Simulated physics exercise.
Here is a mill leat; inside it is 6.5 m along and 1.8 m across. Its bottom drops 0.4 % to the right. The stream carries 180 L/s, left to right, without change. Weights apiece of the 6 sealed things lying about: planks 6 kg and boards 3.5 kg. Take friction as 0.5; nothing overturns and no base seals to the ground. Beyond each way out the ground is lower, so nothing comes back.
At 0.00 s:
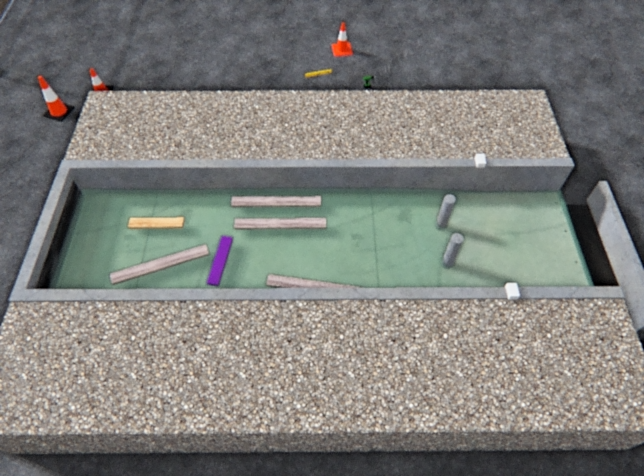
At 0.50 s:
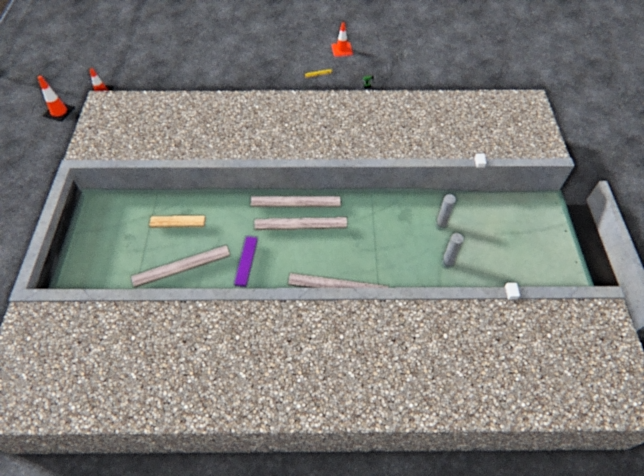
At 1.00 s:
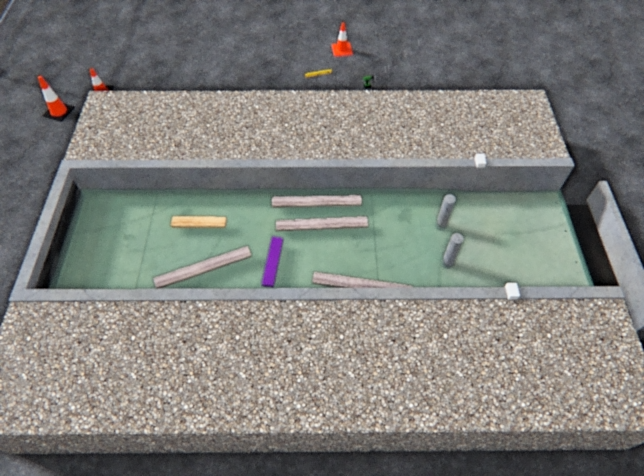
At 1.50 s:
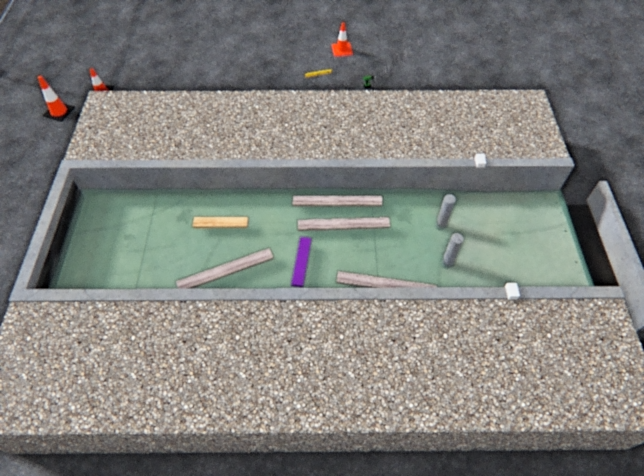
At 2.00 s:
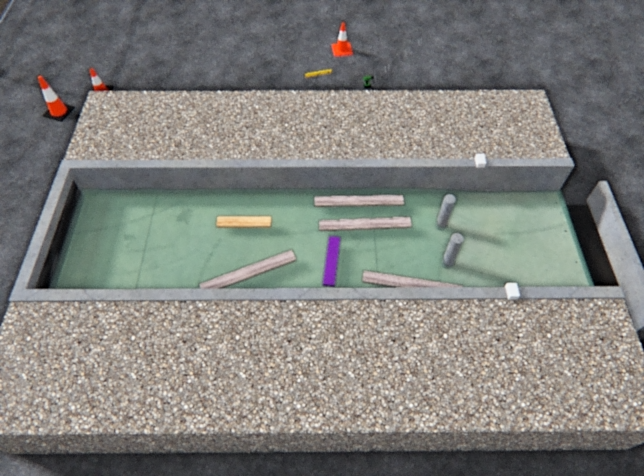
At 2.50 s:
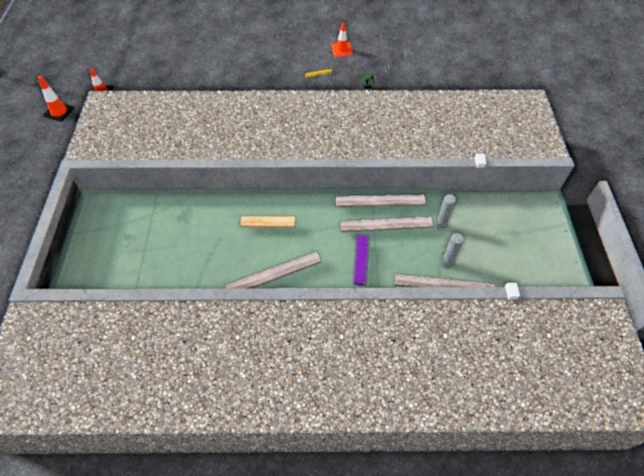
Four pale wooden planks, a short orange-yellow board and a purple board drift steadily to the right together along a shallow, greenish channel of water, the purple one turning slightly until it points nearly straight across. The walled channel, seen from above by a still camera, lies between two speckled gravel banks. Two grey posts stand towards its right side, and orange-and-white cones sit motionless on the dark ground behind.
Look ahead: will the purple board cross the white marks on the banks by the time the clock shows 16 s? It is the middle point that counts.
The purple board gets past.
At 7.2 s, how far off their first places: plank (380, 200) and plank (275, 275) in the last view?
In that order: Washed out, 400 cm.
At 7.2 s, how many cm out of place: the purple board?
Roughly 400 cm by then.
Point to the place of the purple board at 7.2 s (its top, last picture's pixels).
Around (530, 272).
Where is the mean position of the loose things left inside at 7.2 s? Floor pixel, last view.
Around (492, 258).
After 3.5 s the purple board is near (420, 257), 2.5 m from its start, afloat; 1 of 6 are over the mark; 6 afloat.
After 7.2 s the purple board is near (530, 272), 3.9 m from its start, afloat; 4 of 6 are over the mark; 4 afloat.
After 12.0 s the purple board has gone out; 6 of 6 are over the mark; 0 afloat.
After 16.0 s the purple board has gone out; 6 of 6 are over the mark; 0 afloat.
